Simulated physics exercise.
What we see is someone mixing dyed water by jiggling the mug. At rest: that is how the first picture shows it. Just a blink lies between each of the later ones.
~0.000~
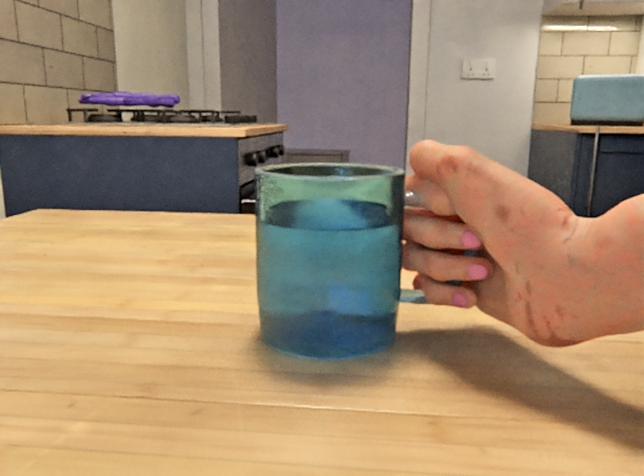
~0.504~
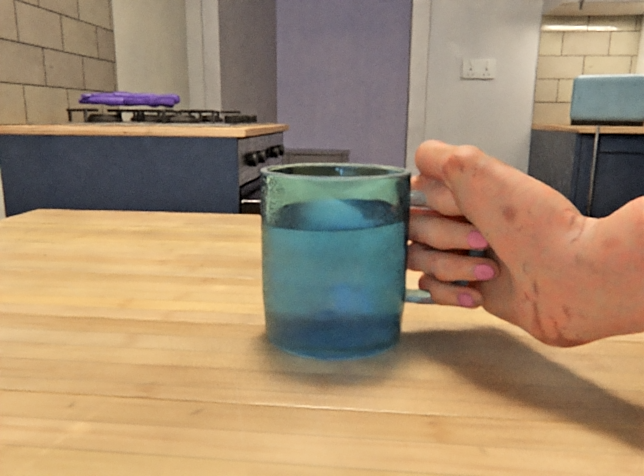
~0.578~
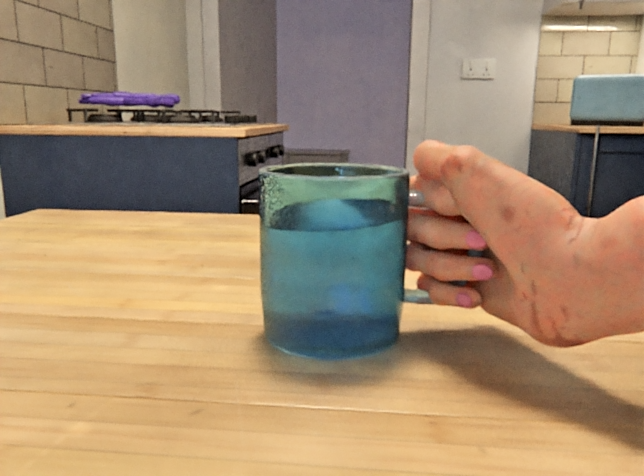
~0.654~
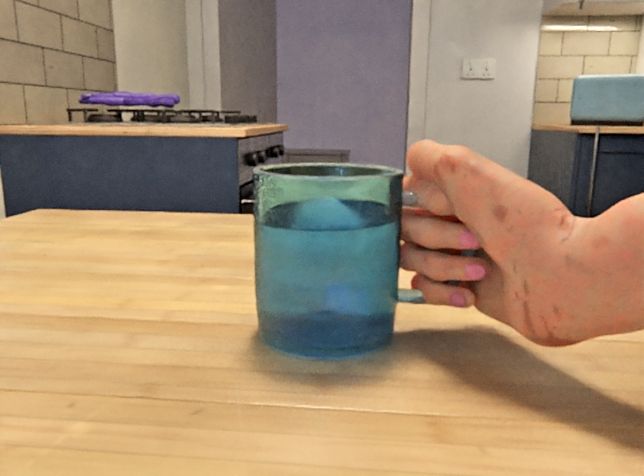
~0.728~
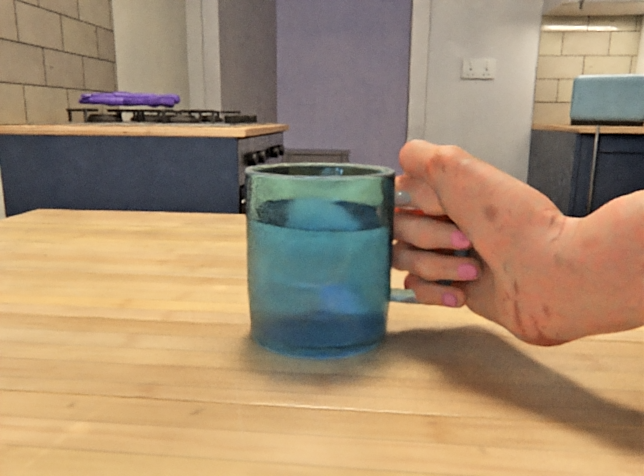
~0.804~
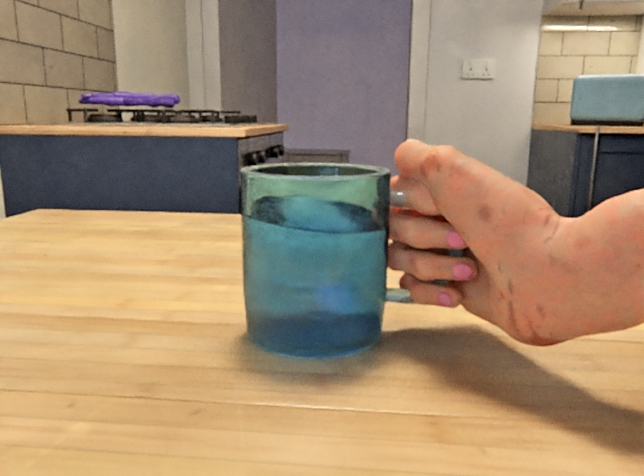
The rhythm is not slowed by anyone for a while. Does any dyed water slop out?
I predict the liquid will all stay inside.
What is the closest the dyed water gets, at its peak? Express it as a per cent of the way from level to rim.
30%, by my reckoning.
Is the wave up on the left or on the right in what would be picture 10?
That would be on the right flank.
After 1.1 s, the highest wave so far stays far below the rim.
After 2.3 s, the highest wave so far climbs under half way to the rim.
After 5.2 s, the highest wave so far climbs under half way to the rim; nothing has left it.
